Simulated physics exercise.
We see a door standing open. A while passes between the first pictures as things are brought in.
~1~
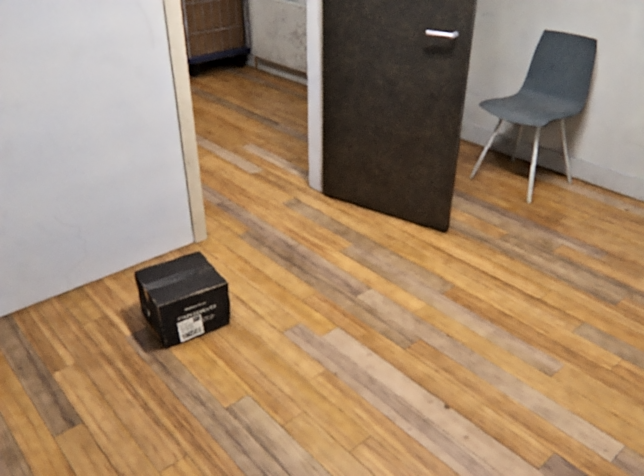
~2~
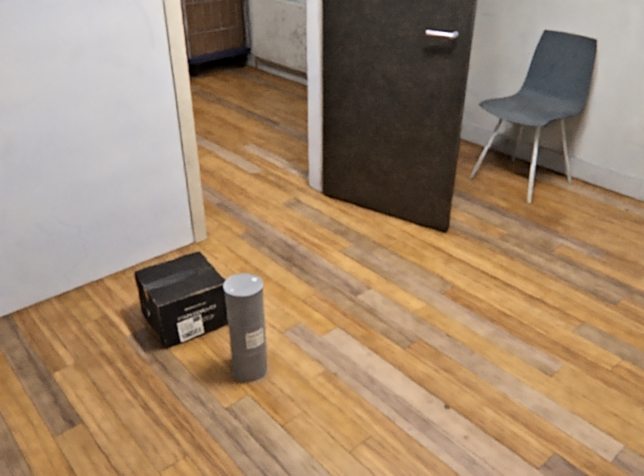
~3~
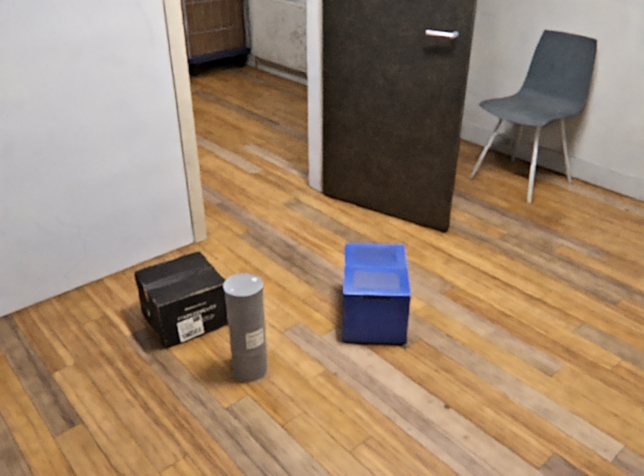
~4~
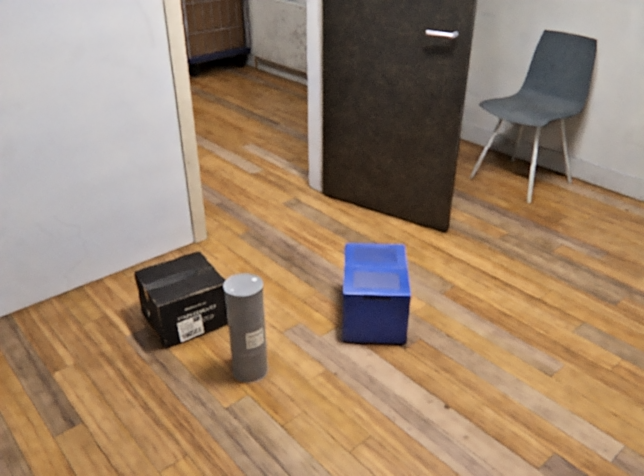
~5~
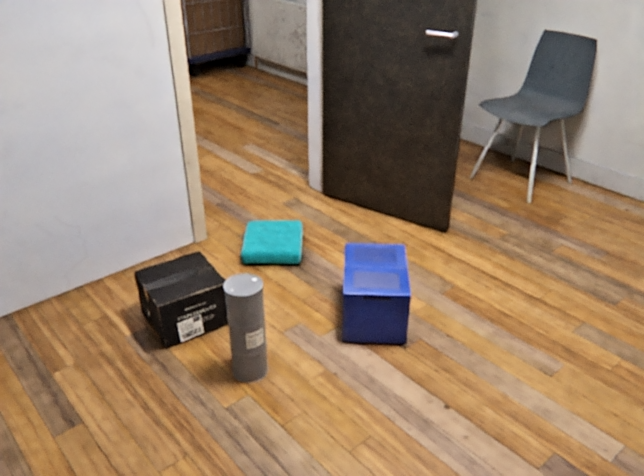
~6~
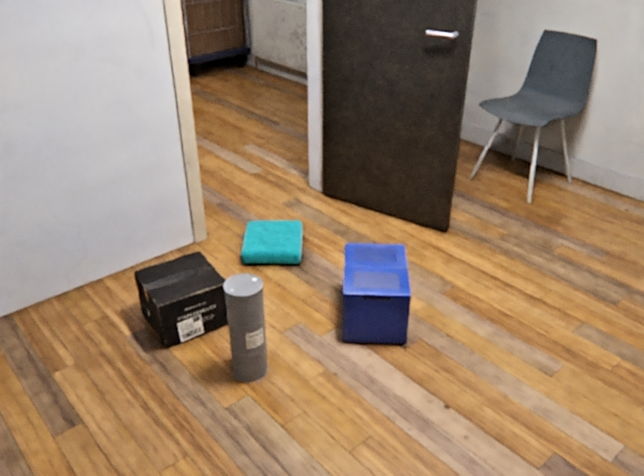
To begin with, a black parcel sits alone on the wooden floor near a wide-open door, with a grey chair to the right. A grey canister appears beside it, then a blue tote to the right, and finally a turquoise cushion behind them, while the door stays still.
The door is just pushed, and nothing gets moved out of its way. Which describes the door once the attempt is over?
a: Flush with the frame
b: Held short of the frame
Answer: B.
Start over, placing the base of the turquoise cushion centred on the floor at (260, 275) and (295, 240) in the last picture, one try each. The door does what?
Try 1: Door ends up flush. Try 2: Door stays partly open.
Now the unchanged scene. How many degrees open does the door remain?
About 20°.
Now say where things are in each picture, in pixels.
In the first frame, door wide open and still.
In the second frame, door wide open and still; black parcel (183, 298); grey canister (247, 329).
In the third frame, door wide open and still; blue tote (375, 293); black parcel (183, 298).
In the fourth frame, door wide open and still; grey canister (247, 329); blue tote (375, 293).
In the fifth frame, door wide open and still; black parcel (183, 298); grey canister (247, 329).
In the sixth frame, door wide open and still; turquoise cushion (273, 242); blue tote (375, 293).
Then, 0.90 s past the last view, door 63° open.
Then, 1.30 s past the last view, door 27° open; turquoise cushion displaced a little near (246, 235).
Finally, door 21° open; moved from the start, turquoise cushion; the other 3 still in place. Final places as the last picture's camera would see them, turquoise cushion near (235, 232).
